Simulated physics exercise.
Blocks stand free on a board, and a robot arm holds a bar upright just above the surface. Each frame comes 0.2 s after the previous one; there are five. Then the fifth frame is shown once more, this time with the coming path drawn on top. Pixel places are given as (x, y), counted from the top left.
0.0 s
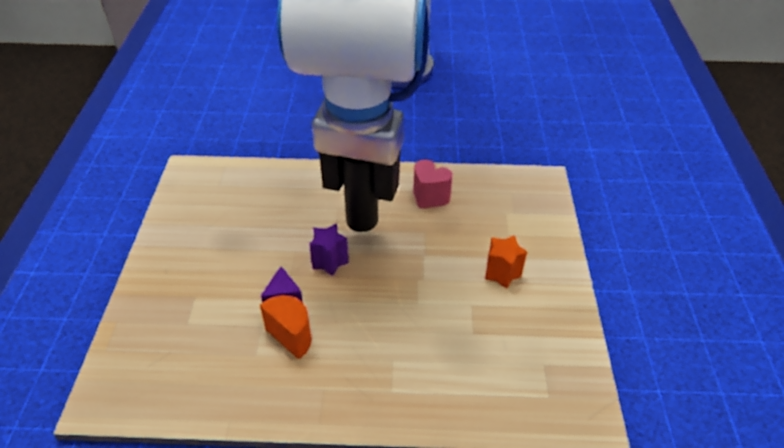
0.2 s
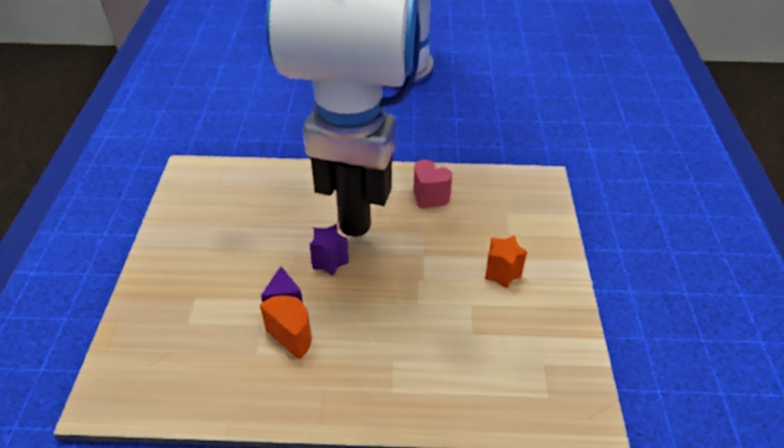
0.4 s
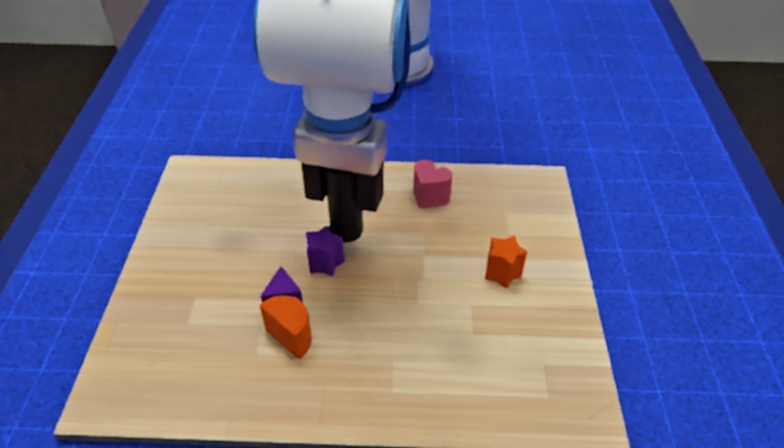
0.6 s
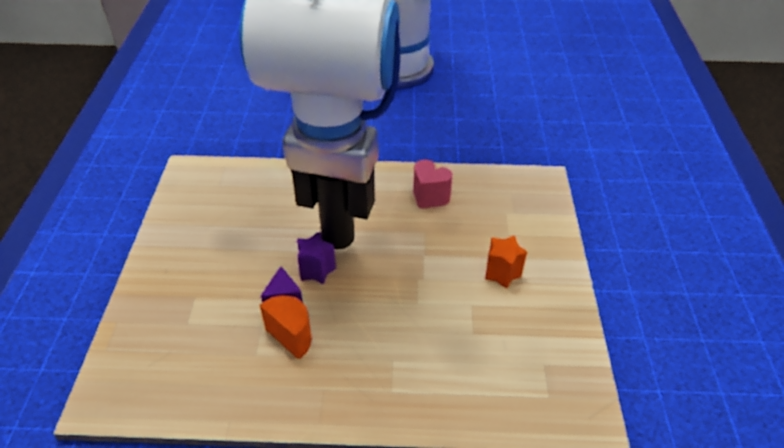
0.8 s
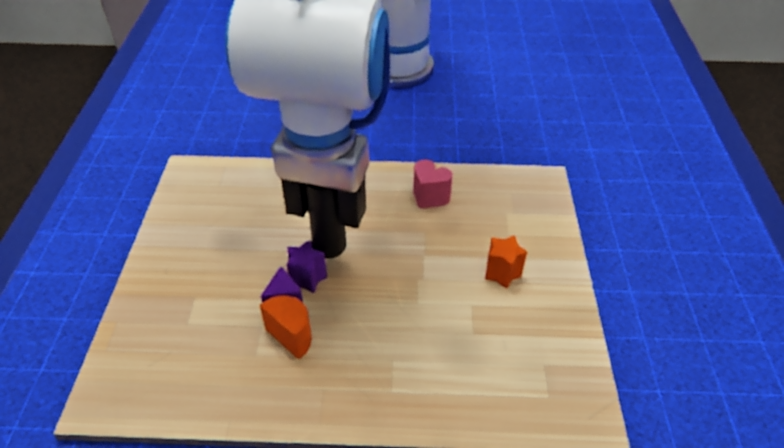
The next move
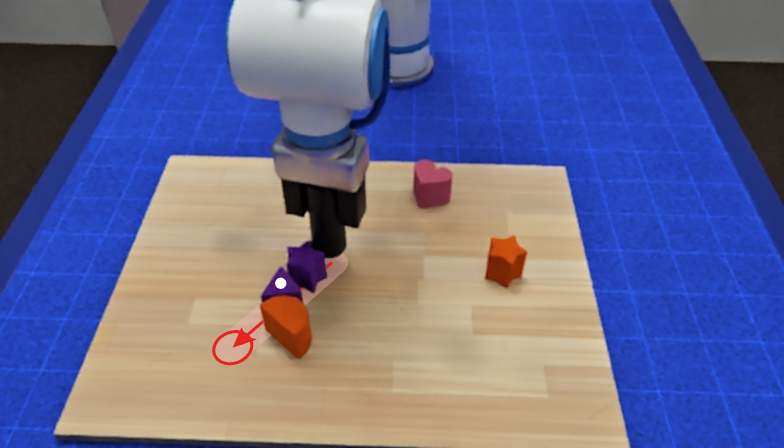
On a wooden board, a robot arm's dark bar pushes a purple star block down-left.
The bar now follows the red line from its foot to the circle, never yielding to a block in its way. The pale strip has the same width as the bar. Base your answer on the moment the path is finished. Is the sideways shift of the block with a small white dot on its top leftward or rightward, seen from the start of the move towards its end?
It heads right.
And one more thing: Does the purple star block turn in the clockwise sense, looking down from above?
I expect so.
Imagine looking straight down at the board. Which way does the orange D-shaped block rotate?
It turns round anticlockwise.
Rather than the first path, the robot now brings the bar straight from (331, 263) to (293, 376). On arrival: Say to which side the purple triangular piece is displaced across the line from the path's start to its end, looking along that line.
The answer is right: Facing from the path's start to its end, that's where the purple triangular piece shifts.
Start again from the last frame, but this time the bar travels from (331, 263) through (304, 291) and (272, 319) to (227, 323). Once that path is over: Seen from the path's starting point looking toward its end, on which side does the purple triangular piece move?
Side: Right.
Path on the board, in a line from (331, 263) to (233, 347); the dot is on the purple triangular piece.
On the path given first. One third of the way, bar (298, 274); purple triangular piece (248, 298), turned 30° anticlockwise; purple star block (265, 276), turned 15° clockwise.
Two thirds of the way, bar (264, 302); purple triangular piece (208, 326), turned 20° anticlockwise; orange D-shaped block (282, 320), turned 30° anticlockwise; purple star block (228, 303), turned 20° clockwise.
At the end, bar (228, 332); purple triangular piece (165, 353); orange D-shaped block (278, 324), turned 50° anticlockwise; purple star block (189, 329), turned 30° clockwise.
